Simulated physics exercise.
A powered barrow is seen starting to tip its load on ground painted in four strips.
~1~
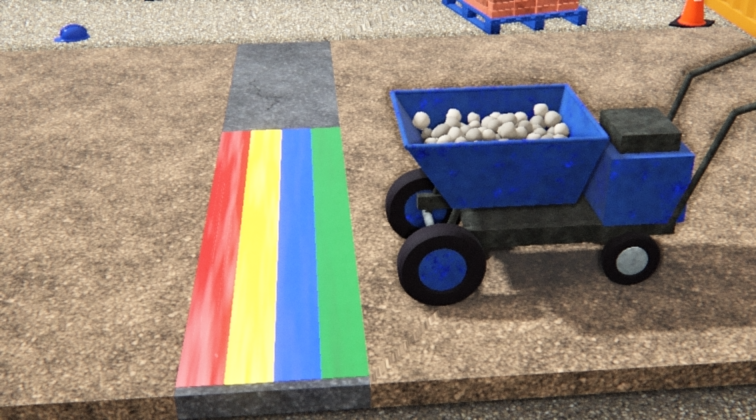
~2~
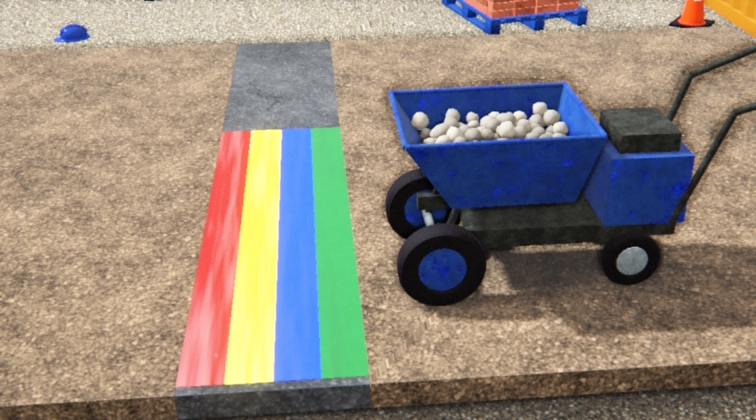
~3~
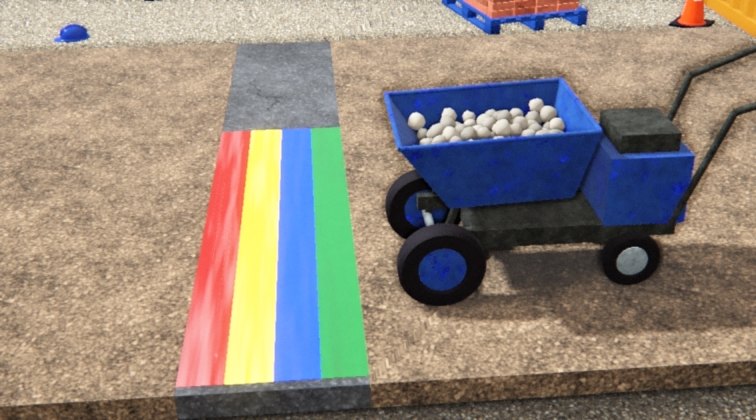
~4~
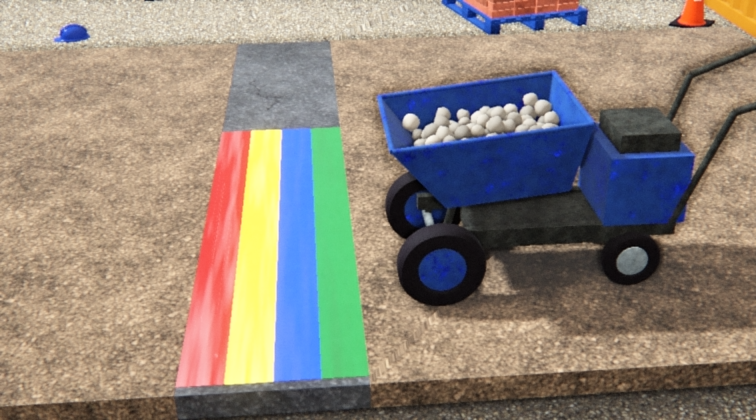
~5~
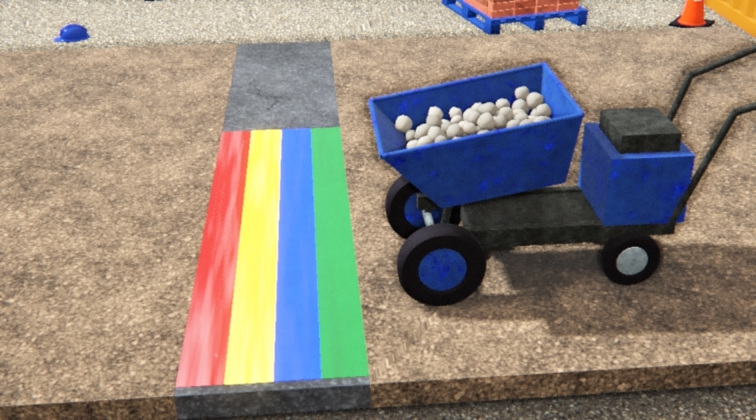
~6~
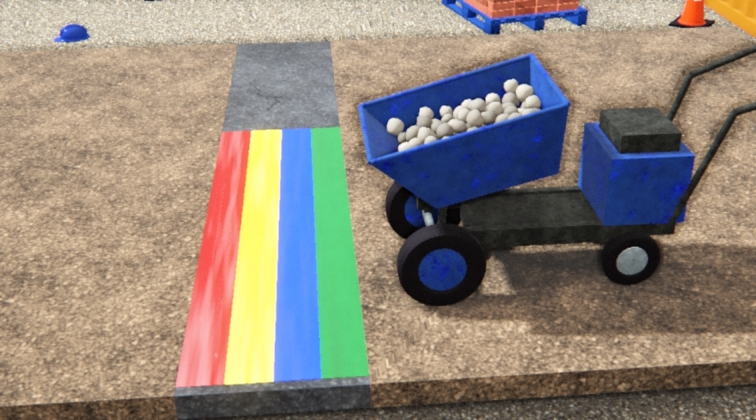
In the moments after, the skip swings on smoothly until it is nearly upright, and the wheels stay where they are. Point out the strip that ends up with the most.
The yellow one ends up with the most.
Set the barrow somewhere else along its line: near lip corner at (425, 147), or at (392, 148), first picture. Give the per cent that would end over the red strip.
About 20 % and about 20 %.
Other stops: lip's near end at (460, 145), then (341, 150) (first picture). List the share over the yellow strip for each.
First try: Some 20 %; second try: 10 %.
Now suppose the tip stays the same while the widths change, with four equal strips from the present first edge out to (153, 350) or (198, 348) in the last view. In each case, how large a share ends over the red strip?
In turn, 20 and 20 in a hundred.
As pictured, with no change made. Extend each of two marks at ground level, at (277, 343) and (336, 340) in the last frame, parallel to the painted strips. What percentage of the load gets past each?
About 70 % and 80 %.
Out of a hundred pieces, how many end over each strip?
In per cent, green strip 0, blue strip 20, yellow strip 35 and red strip 20.
Shortly afterwards, skip tipped steeply; the whole lot in the skip.
Next, skip tipped right over; the bulk in the skip; a little over the blue strip; a little over the yellow strip; only a few over the red strip.
Some moments later, skip tipped right over; near a quarter in the skip; only a few over the green strip; a little over the blue strip; near a third over the yellow strip; near a quarter over the red strip; a little off the paint.
In the end, skip tipped right over; near a quarter in the skip; only a few over the green strip; near a quarter over the blue strip; near a third over the yellow strip; near a quarter over the red strip; a little off the paint.
